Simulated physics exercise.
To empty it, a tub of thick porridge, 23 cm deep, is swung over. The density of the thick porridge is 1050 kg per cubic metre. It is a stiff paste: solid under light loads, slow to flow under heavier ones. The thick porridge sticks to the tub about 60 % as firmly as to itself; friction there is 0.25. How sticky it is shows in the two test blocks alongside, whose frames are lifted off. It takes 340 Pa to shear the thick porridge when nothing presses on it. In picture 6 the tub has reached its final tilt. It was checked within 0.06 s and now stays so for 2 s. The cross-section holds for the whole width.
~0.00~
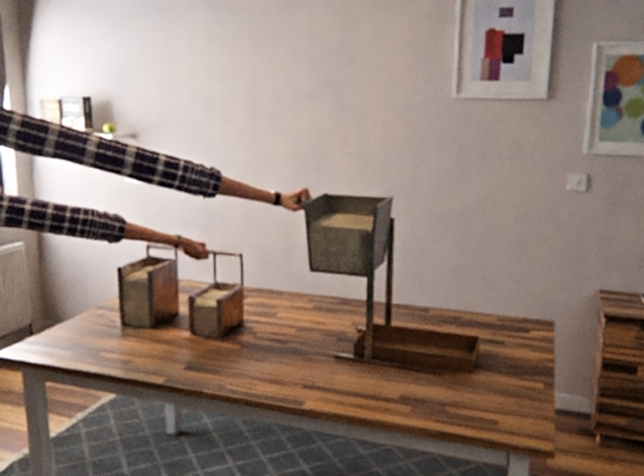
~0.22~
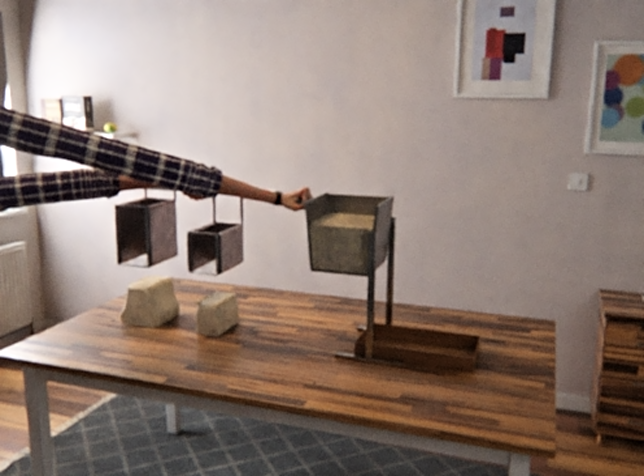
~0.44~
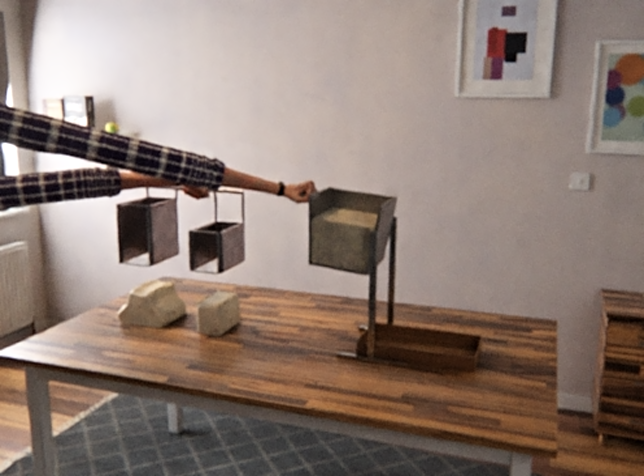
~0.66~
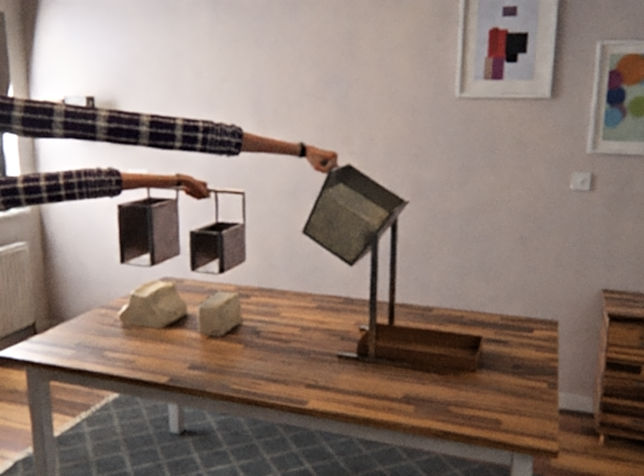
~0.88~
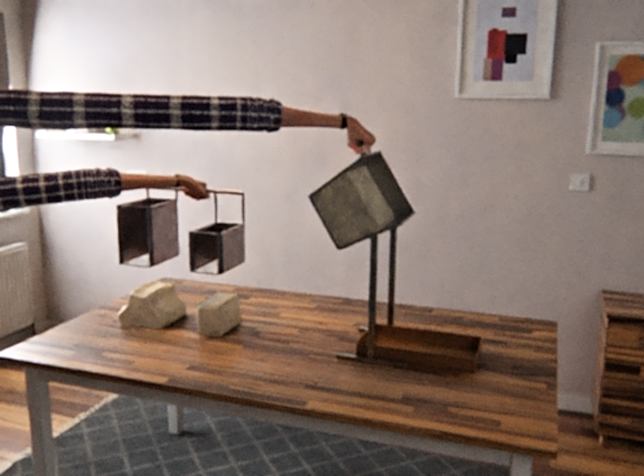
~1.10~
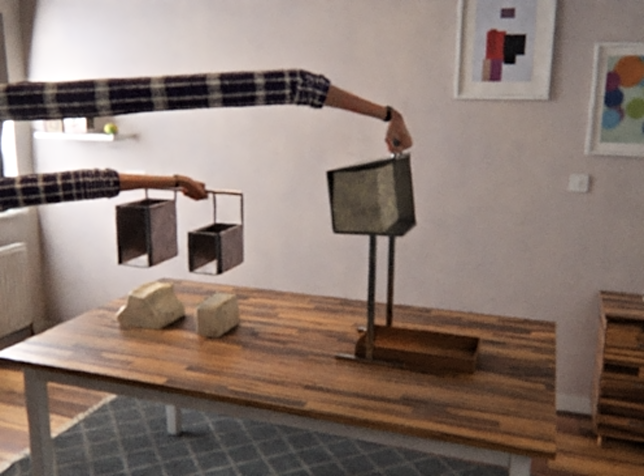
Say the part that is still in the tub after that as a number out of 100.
The part that is still in the tub after that is near 74 %.
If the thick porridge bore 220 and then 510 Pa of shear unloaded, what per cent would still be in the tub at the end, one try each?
In that order: 60 %, 100 %.
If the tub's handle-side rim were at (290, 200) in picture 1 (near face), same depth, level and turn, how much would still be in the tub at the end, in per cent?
In that case some 50 per cent.
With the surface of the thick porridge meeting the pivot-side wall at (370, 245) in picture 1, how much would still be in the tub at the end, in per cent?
It would be near 100 %.
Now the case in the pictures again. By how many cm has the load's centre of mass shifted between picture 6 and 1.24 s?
Roughly 3 cm.
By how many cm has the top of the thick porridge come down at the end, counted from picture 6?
Roughly 9 cm.
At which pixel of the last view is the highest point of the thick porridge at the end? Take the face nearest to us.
At about (366, 196).
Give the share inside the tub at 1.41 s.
About 90 %.
After 1.24 s, the tub is at 83 degrees and holds 100 %.
After 1.41 s, the tub is at 83 degrees and holds 92 %.
After 1.58 s, the tub is at 83 degrees and holds 80 %.
After 1.75 s, the tub is at 83 degrees and holds 75 %.
After 3.10 s, the tub is at 83 degrees and holds 74 %.
